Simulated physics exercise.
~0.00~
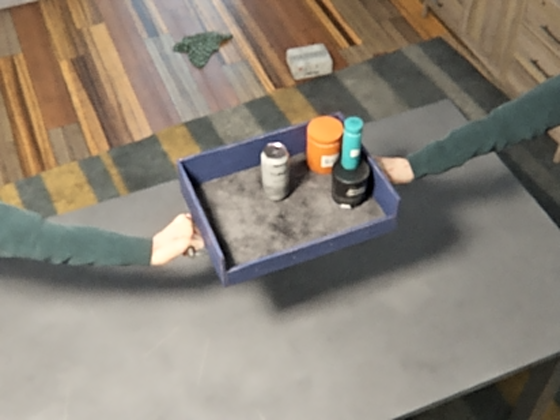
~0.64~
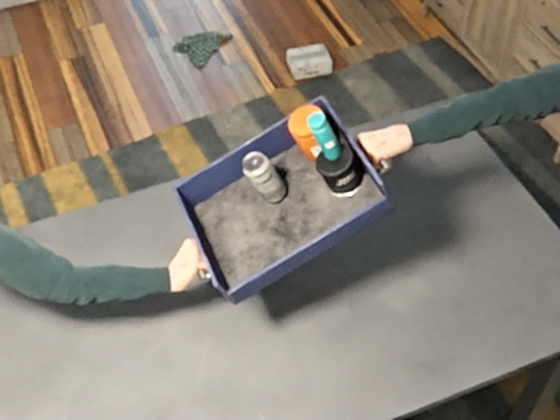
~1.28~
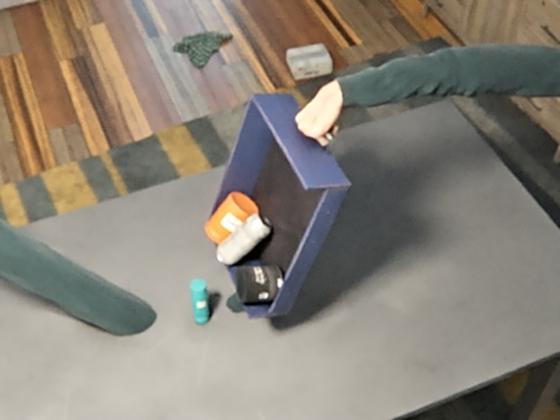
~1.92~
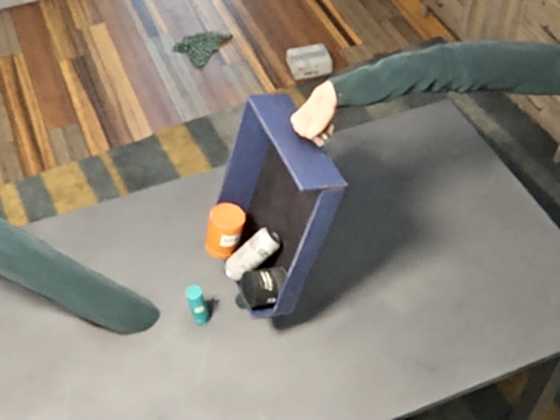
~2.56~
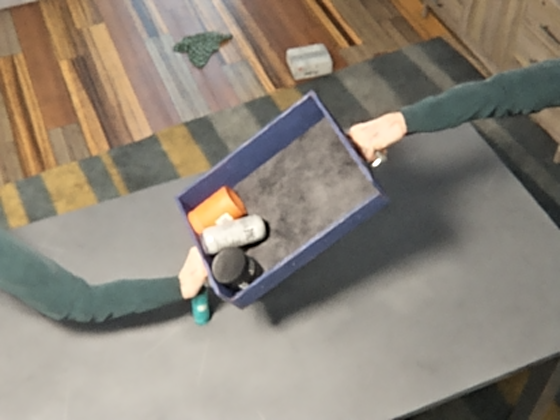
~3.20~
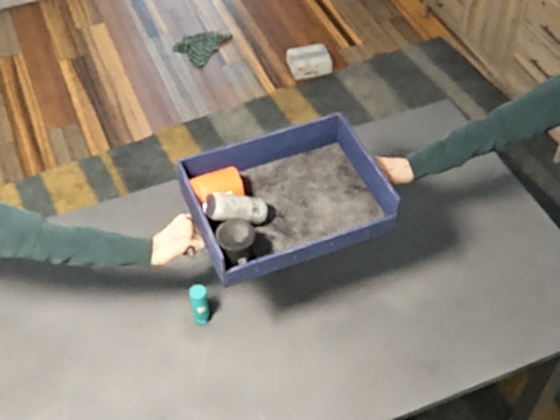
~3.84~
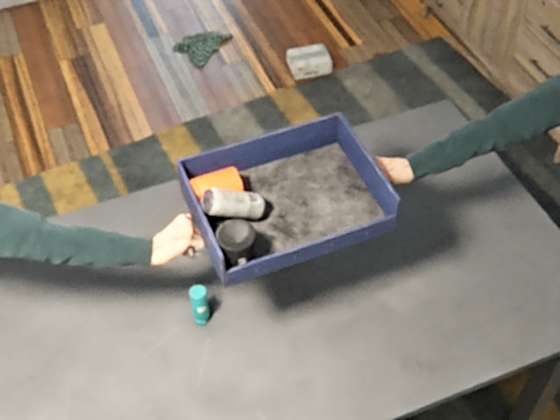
A blue crate held by two hands tips steeply left-side down, sending an orange jar, a white can and a black tin sliding left while a turquoise shaker drops onto the table; the crate levels again, with the jar and can toppled inside and the shaker left outside.
